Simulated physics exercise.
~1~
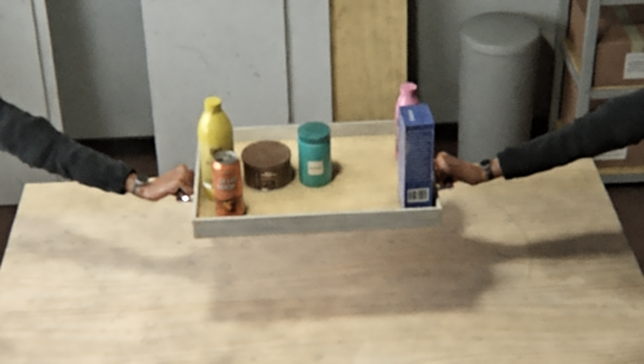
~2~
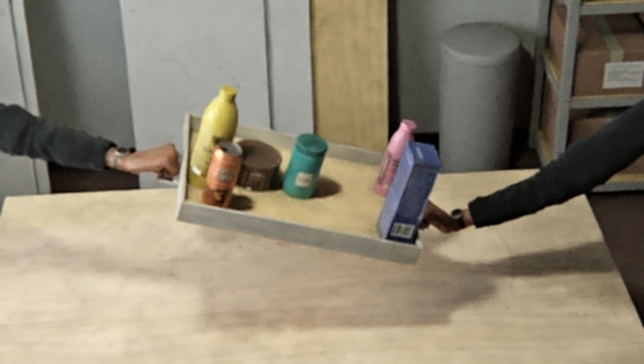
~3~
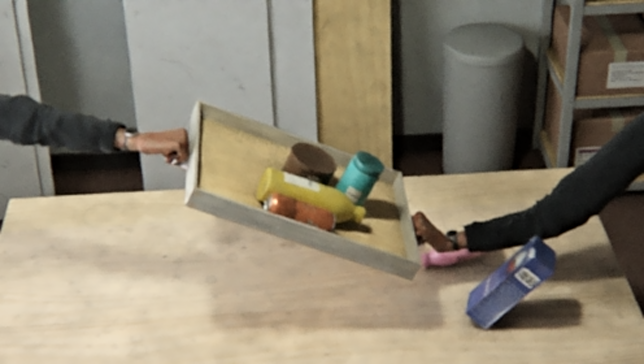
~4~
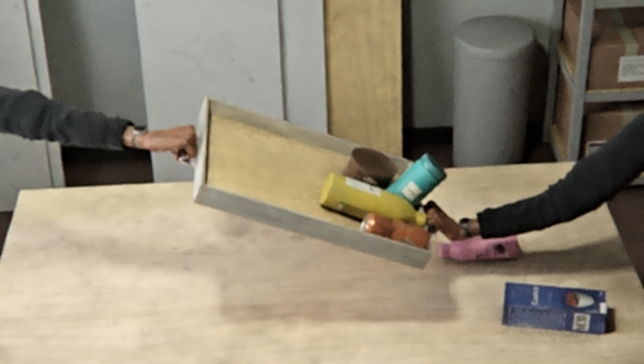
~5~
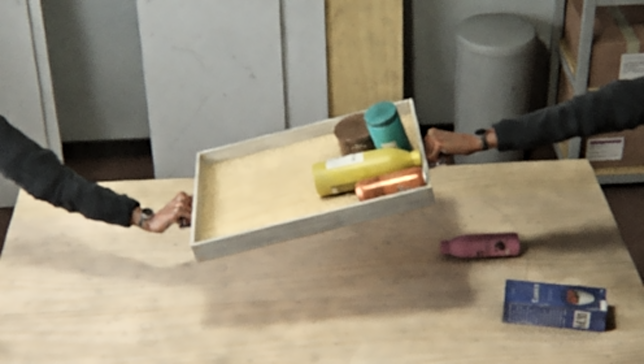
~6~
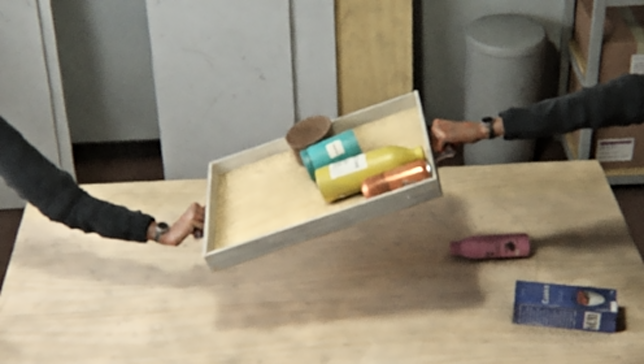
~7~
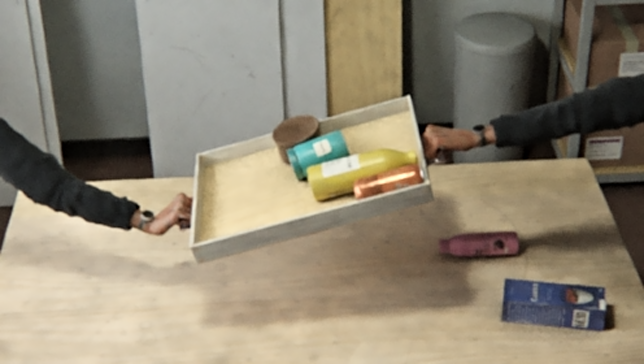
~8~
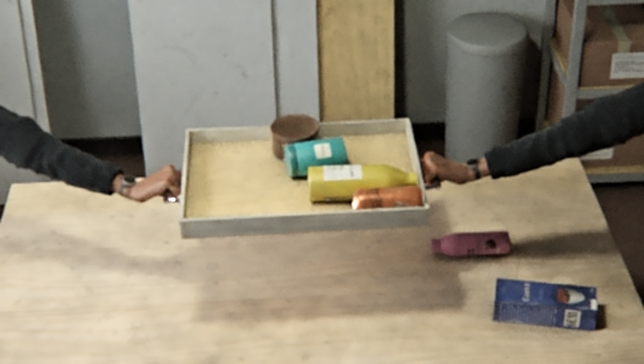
At the start, two hands hold a serving tray level above a wooden table, with an orange can, yellow bottle, brown tub, turquoise jar, pink bottle and blue carton standing on it. The hands tip the tray down to the right, and the items begin to lean. As it steepens, the carton and pink bottle drop onto the table, while the yellow bottle and can topple and slide right. The tray then swings down to the left, and the jar lies over too. Finally it returns to level, holding three toppled items and the upright, shifted tub.
